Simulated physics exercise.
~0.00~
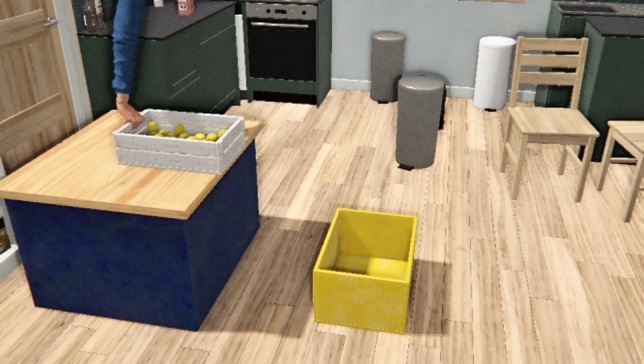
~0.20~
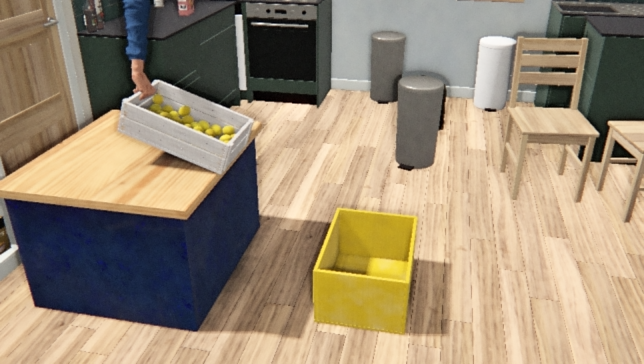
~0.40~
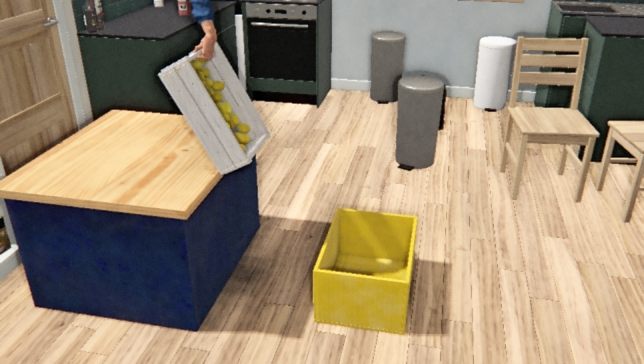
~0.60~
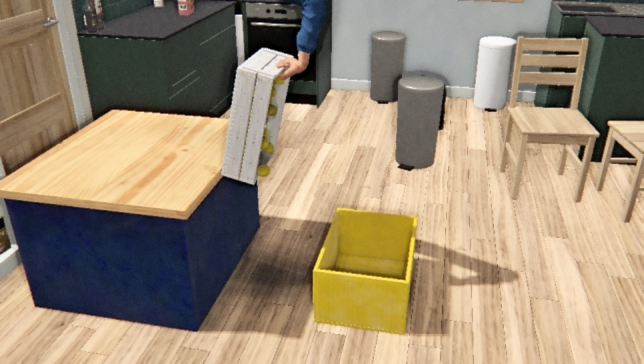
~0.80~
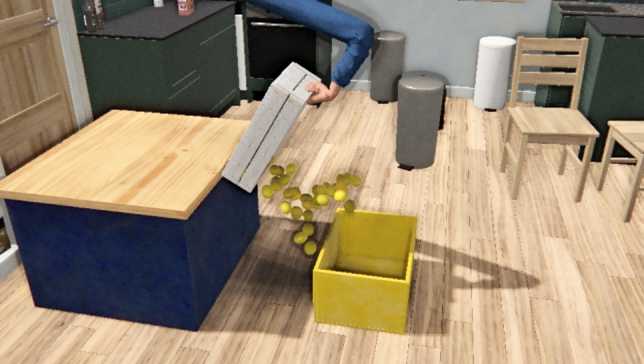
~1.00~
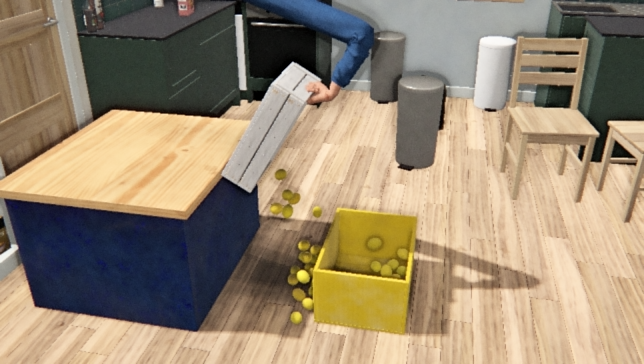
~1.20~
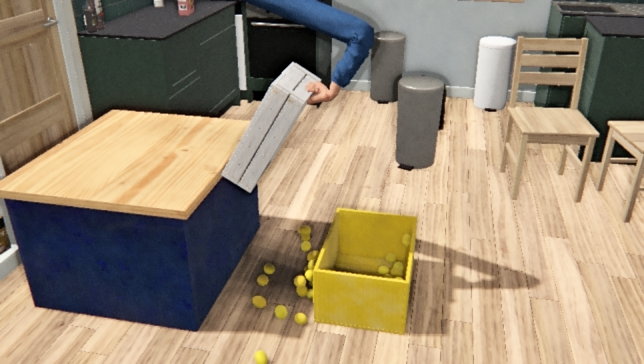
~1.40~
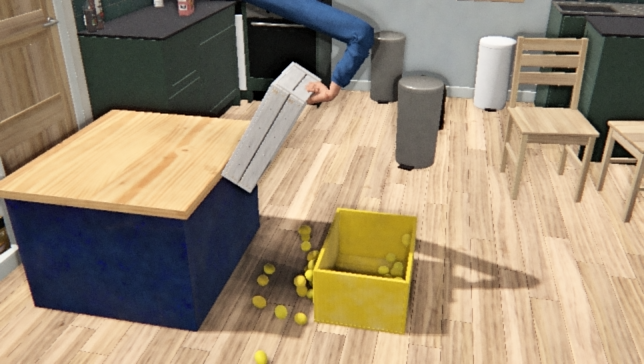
At the start, a white crate of yellow lemons sits on a wooden-topped blue bench, a hand at its far side, with an open yellow trough on the floor to the right. The hand lifts and tilts the crate to the right, bringing it to the bench's edge. It turns past upright with the lemons still inside, then tips further, and they spill out in a cluster. Some drop into the trough, while others fall short. Finally the arm holds the crate tipped over, with some lemons in the trough and more on the floor between it and the bench.
